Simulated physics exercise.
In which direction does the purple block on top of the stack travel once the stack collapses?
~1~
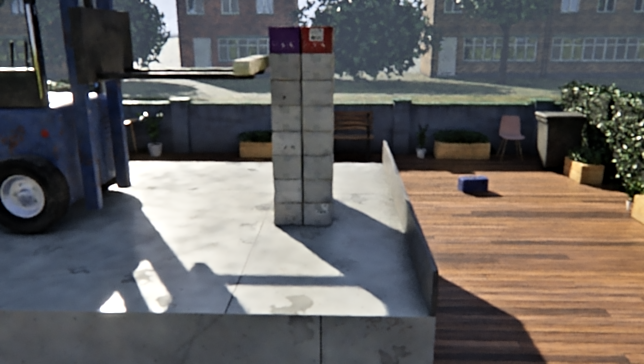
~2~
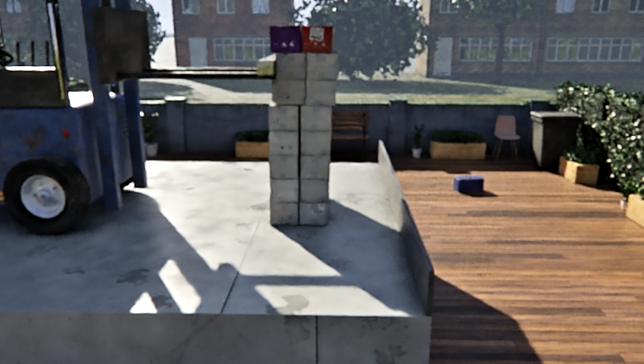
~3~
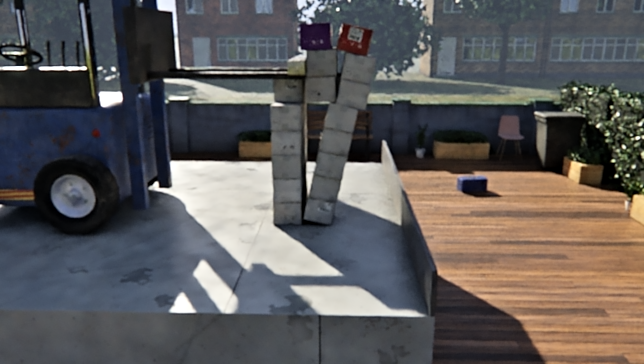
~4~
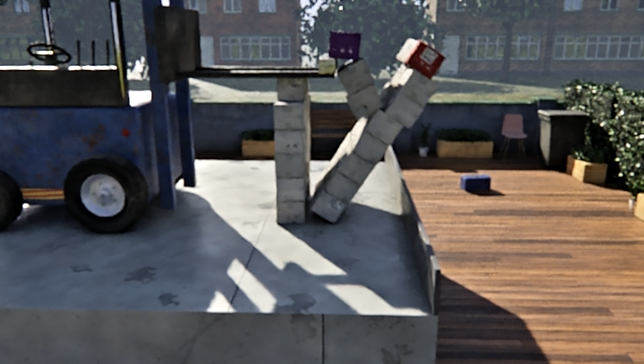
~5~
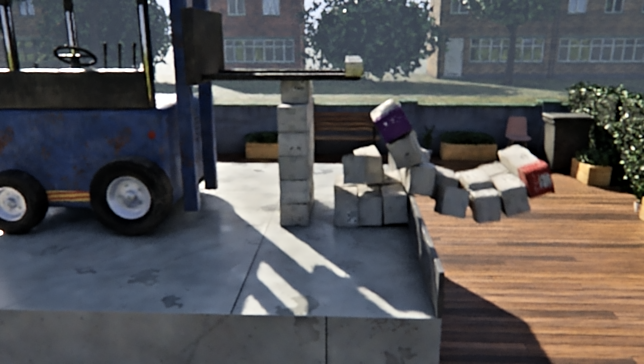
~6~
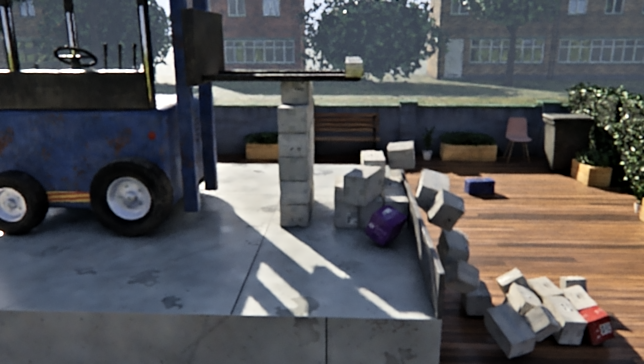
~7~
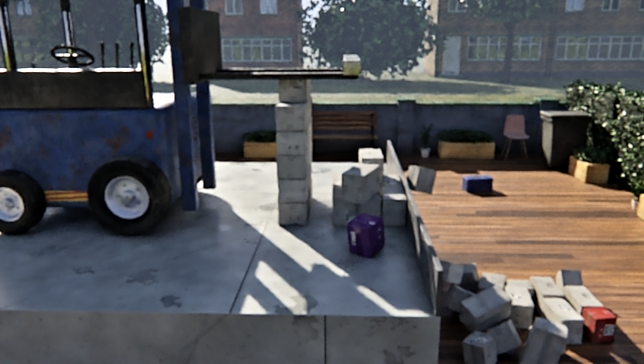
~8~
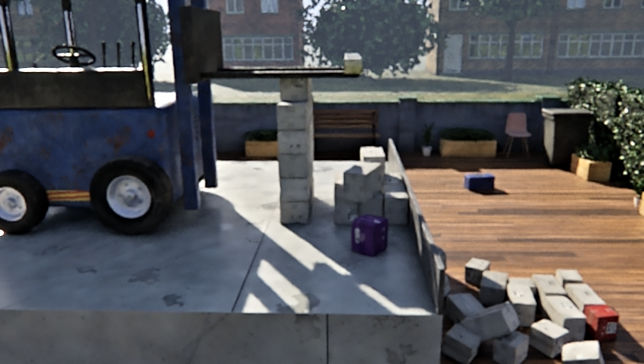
The purple block moves down, dropping from the top of the stack and coming to rest on the dock.
